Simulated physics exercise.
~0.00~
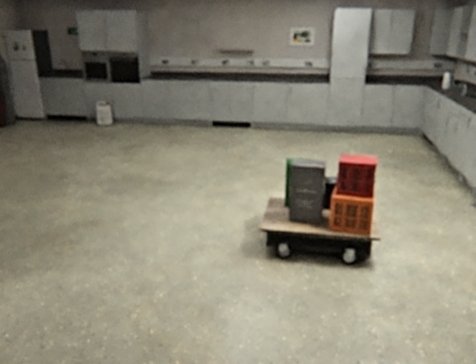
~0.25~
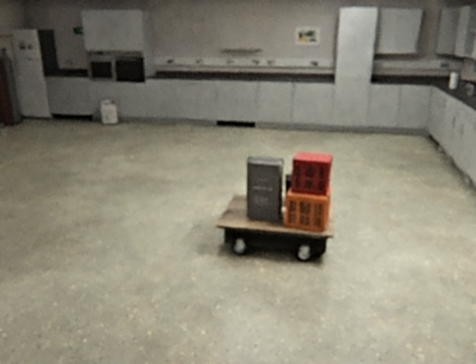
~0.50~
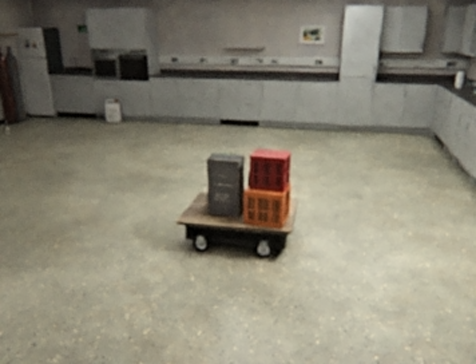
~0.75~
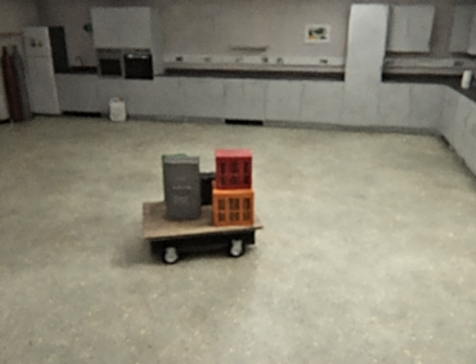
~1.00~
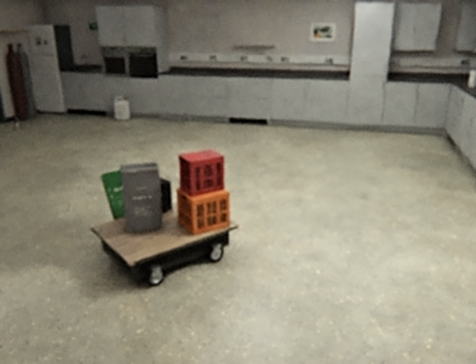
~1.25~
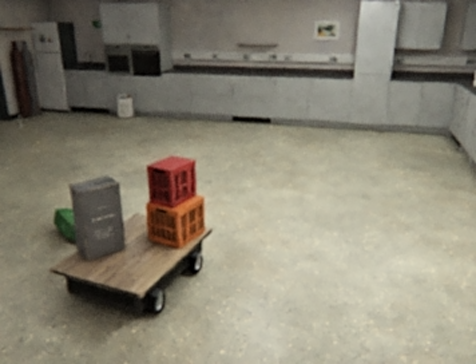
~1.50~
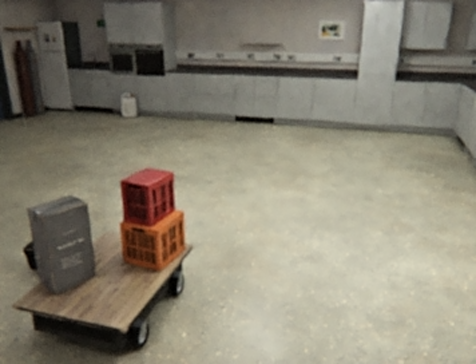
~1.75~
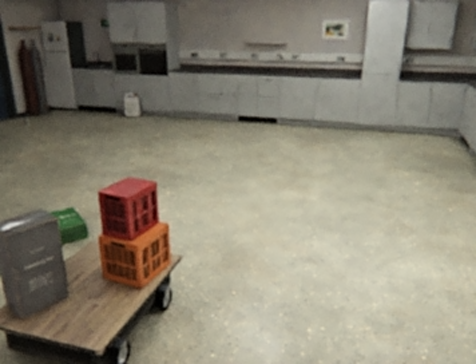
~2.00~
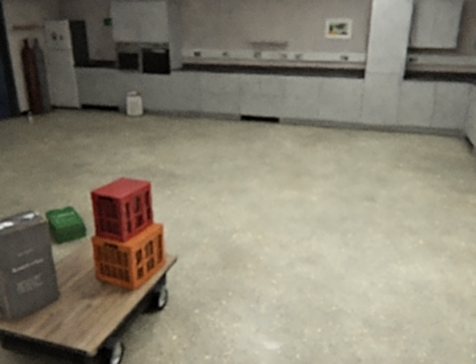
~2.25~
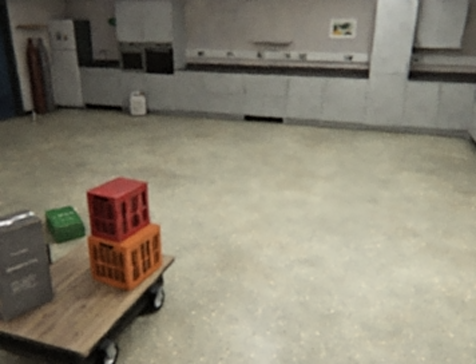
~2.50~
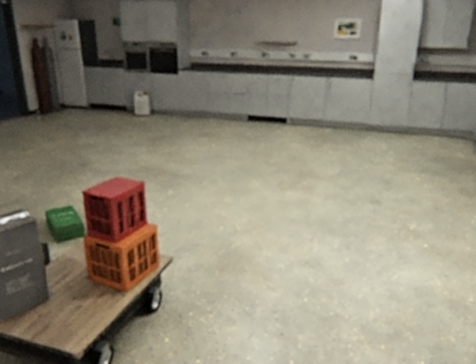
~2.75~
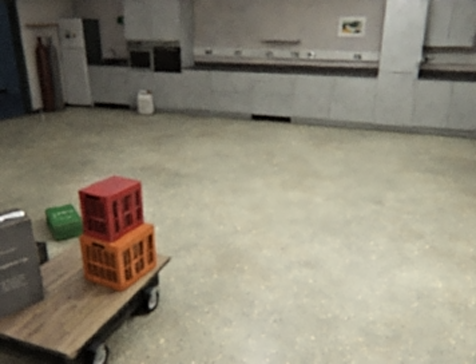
In a large room with grey cabinets, a cart carrying stacked red and orange crates and several boxes rolls left, then curves toward the viewer as a green box and a black box fall off, finally stopping with the crates and grey box still upright aboard.
